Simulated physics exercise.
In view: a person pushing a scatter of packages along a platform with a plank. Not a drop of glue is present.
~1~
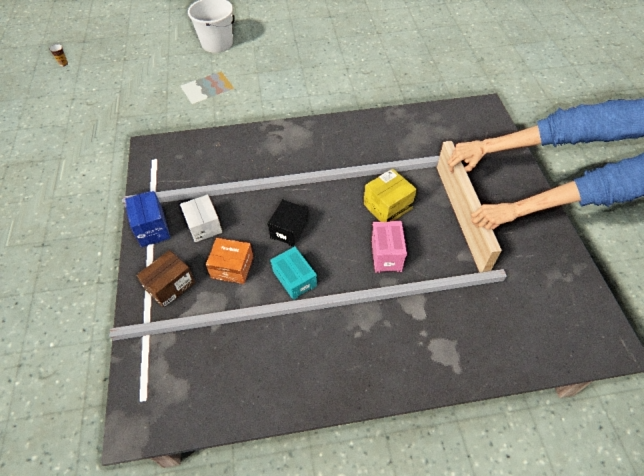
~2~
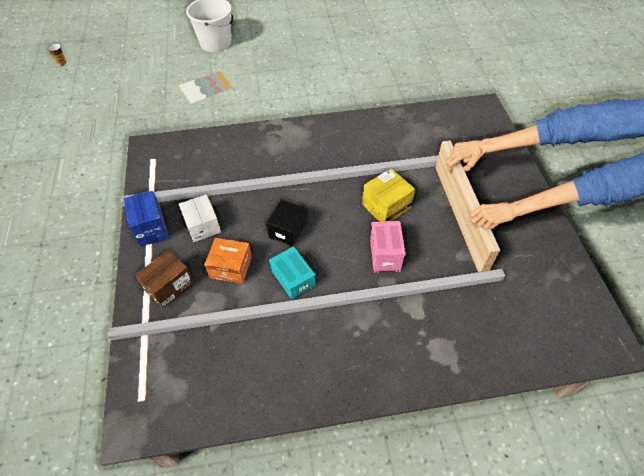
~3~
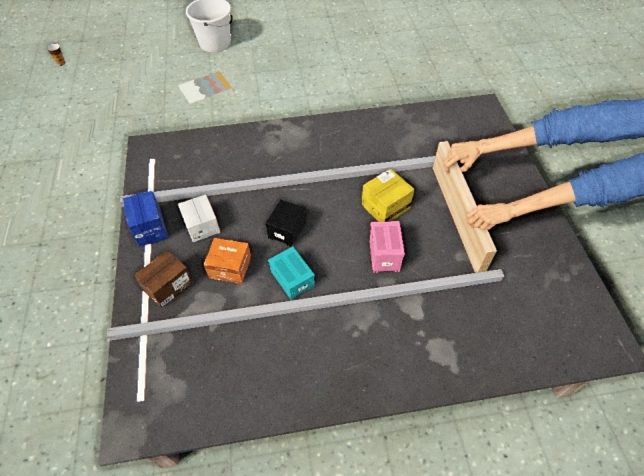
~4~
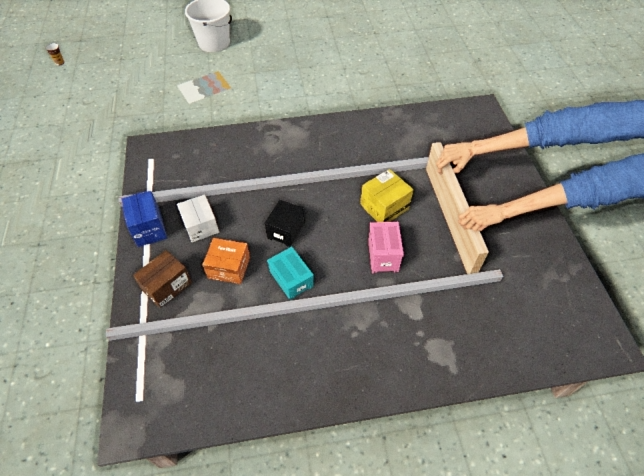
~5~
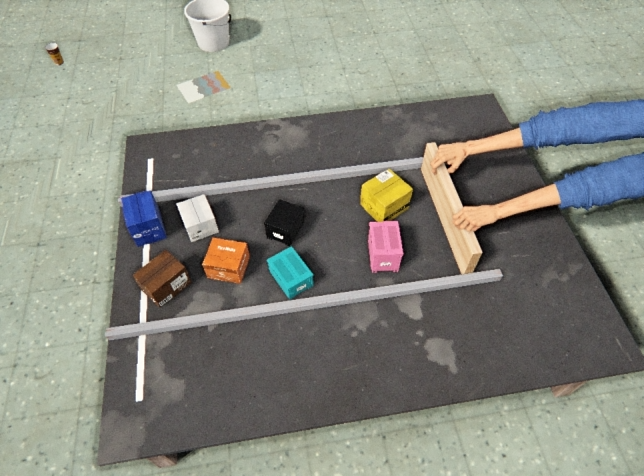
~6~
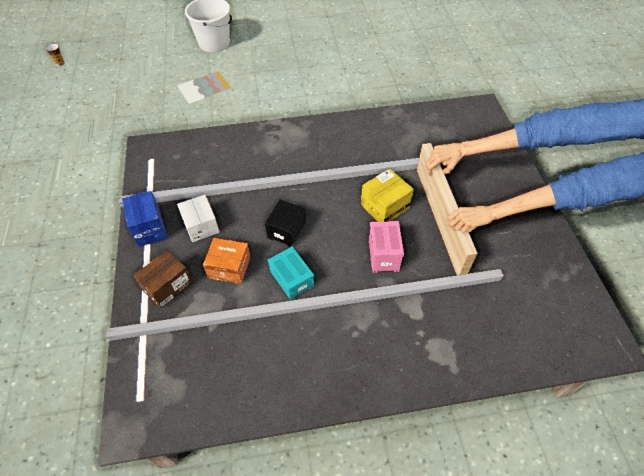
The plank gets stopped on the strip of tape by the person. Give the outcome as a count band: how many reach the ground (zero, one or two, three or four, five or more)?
Five or more reach the ground.
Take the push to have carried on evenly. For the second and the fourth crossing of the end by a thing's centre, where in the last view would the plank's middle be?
At (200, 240) for the second, at (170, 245) for the fourth.
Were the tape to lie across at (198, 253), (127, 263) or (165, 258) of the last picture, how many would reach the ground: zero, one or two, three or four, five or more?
Either one or two; at least five; either three or four.
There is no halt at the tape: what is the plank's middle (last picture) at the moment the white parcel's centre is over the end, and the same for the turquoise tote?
(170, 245) and (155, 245), roughly.
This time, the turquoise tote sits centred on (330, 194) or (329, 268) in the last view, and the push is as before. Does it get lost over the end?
For the turquoise tote: It comes off, then it comes off.
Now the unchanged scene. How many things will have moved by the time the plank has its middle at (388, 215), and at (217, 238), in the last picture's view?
Tally: First 2; then 8.
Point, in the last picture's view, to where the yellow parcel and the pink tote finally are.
The first near (125, 225), the second near (126, 287).
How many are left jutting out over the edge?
The count would be 1.
Soon after, none off yet; blue box at rest near (145, 219); brown parcel at rest near (164, 279); white parcel at rest near (199, 218).
Then, none off yet; blue box at rest near (145, 219); brown parcel moving near (161, 280); white parcel at rest near (198, 218).
Further on, none off yet; blue box moved about its own width near (118, 221); brown parcel moved about its own width near (112, 301); white parcel moved about its own width near (150, 216).
At rest, the number that fall off is five or more; fallen, black tote, turquoise tote, orange box, white parcel, brown parcel and blue box.
